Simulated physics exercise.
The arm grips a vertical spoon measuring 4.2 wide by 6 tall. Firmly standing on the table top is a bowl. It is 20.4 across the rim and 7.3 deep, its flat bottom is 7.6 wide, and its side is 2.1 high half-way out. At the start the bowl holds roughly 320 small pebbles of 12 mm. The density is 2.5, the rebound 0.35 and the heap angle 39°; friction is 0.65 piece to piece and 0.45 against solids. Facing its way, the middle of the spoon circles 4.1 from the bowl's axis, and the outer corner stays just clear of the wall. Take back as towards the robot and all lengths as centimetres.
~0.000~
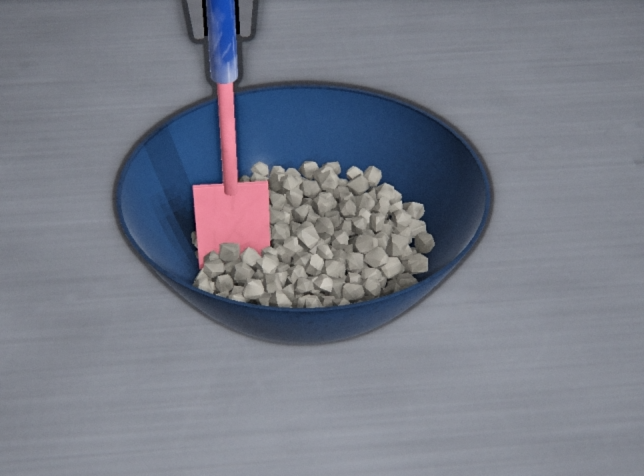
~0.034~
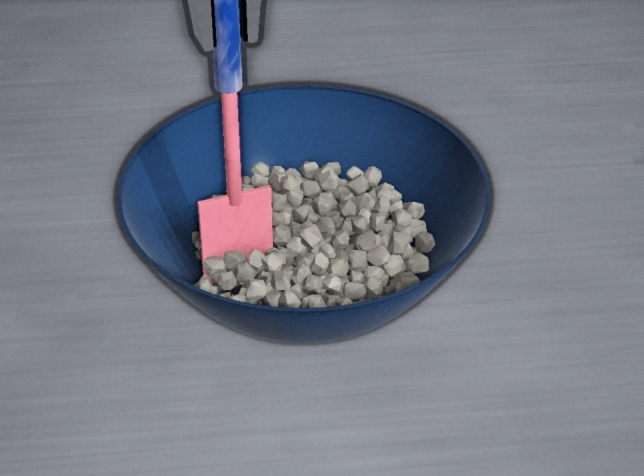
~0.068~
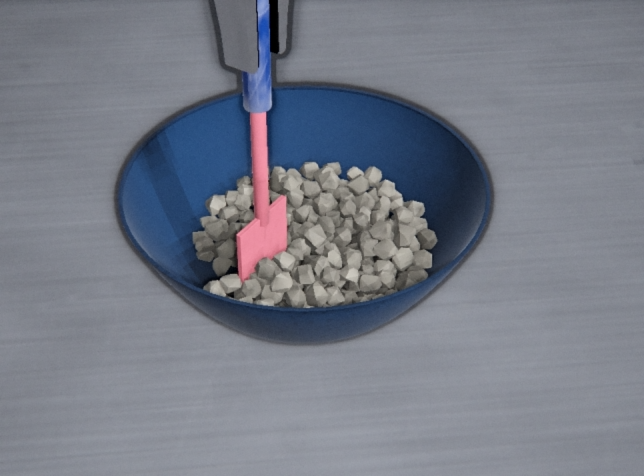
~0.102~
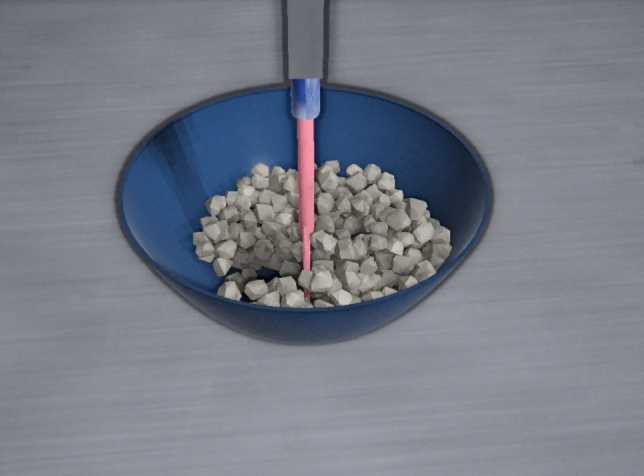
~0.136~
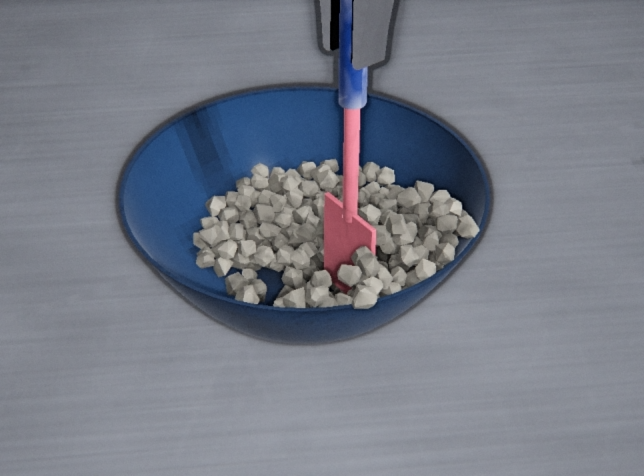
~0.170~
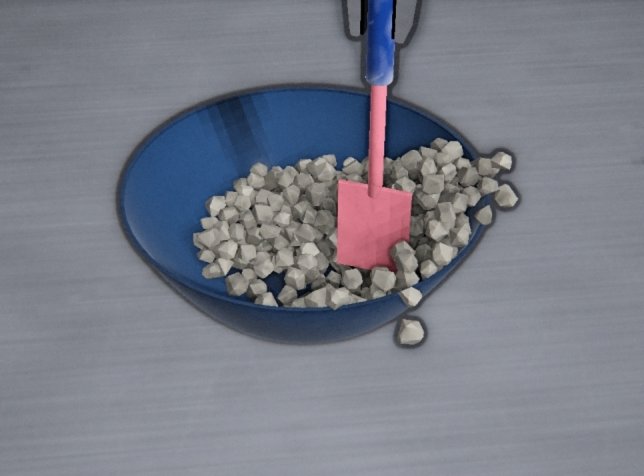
On a grey table top, a gripper holding a pink spoon with a blue handle sweeps it rightward through pale pebbles in a blue bowl, turning it and pushing the pebbles right until a few pass over the rim.
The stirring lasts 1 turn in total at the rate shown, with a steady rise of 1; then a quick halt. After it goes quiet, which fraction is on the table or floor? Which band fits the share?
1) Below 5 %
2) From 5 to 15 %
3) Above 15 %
Above 15 %.
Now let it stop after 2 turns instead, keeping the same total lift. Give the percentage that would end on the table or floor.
Estimate: About 30 percent.
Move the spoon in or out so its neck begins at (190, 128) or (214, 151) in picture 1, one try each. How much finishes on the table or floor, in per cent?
Around 0 per cent on the first try, around 20 per cent on the second.
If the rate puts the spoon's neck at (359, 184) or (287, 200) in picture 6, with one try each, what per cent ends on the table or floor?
Near 15 in a hundred for the first and near 0 in a hundred for the second.
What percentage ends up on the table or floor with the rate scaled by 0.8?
I'd say about 10 %.
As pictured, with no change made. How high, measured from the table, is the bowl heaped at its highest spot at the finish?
Roughly 7.0 cm.
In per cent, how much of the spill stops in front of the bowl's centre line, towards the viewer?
30 %.
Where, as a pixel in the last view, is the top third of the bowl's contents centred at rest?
Looks like roughly (226, 276) to me.
After 0.24 s, 230° round, highest piece 12 above the table; 295 in the bowl, 26 in flight or on the tool.
After 0.31 s, 303° round, highest piece 12 above the table; 270 in the bowl, 7 on the table or floor, 44 in flight or on the tool.
After 0.54 s, 0° round, highest piece 7 above the table; 244 in the bowl, 76 on the table or floor, 1 in flight or on the tool.
After 1.24 s, 0° round, highest piece 7 above the table; 244 in the bowl, 77 on the table or floor.
At rest, 244 in the bowl, 77 on the table or floor. That is 24 % on the table or floor.
